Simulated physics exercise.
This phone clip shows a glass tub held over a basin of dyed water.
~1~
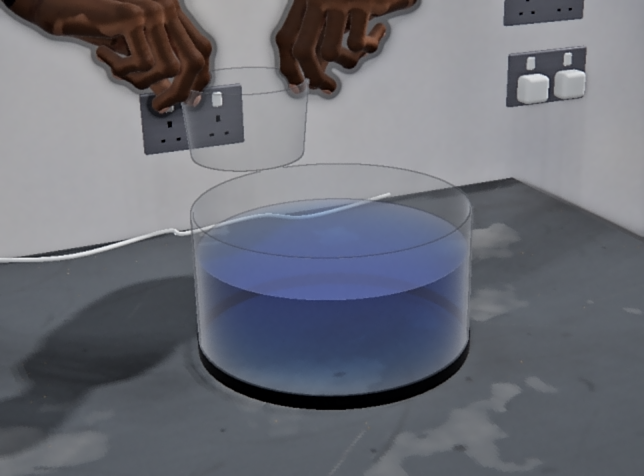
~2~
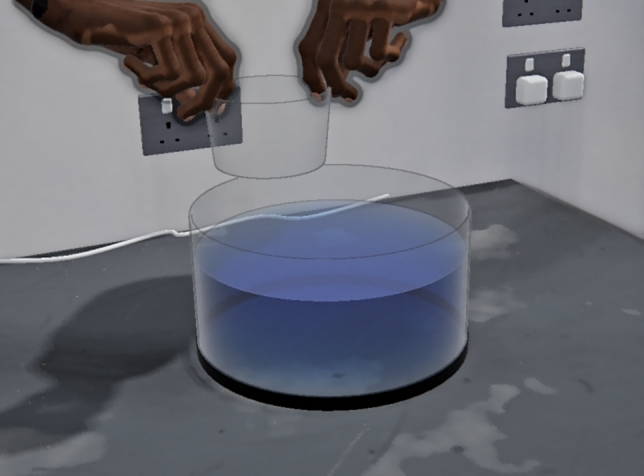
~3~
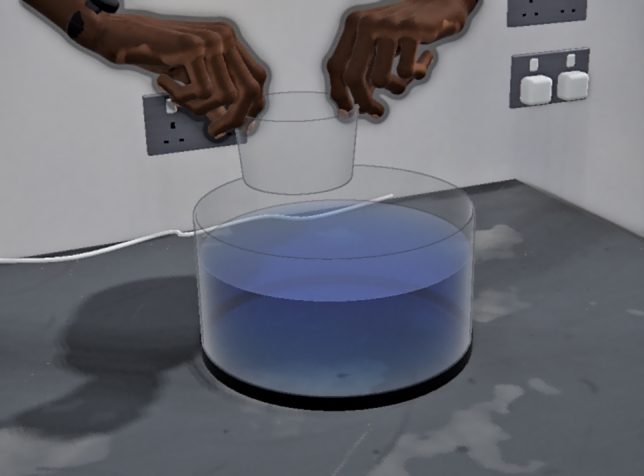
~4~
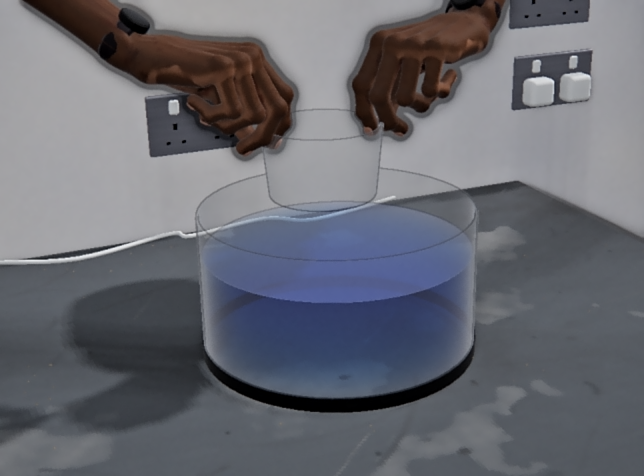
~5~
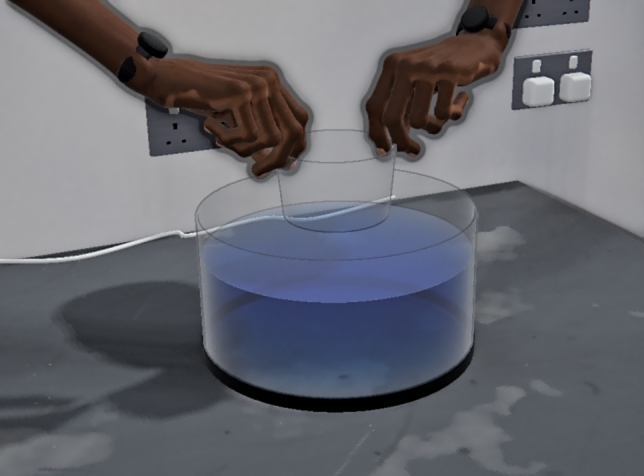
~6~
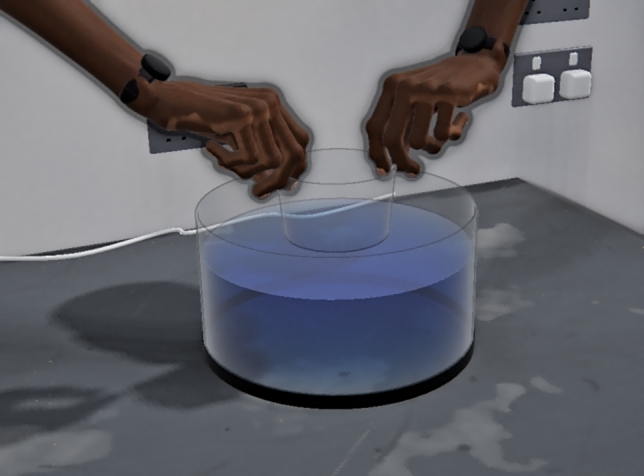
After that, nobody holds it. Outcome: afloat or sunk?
Stays on top.
Shortly, the tub dips into the dyed water.
Then, it bobs and steadies.
At the finish, the tub floats with about half of its side showing.
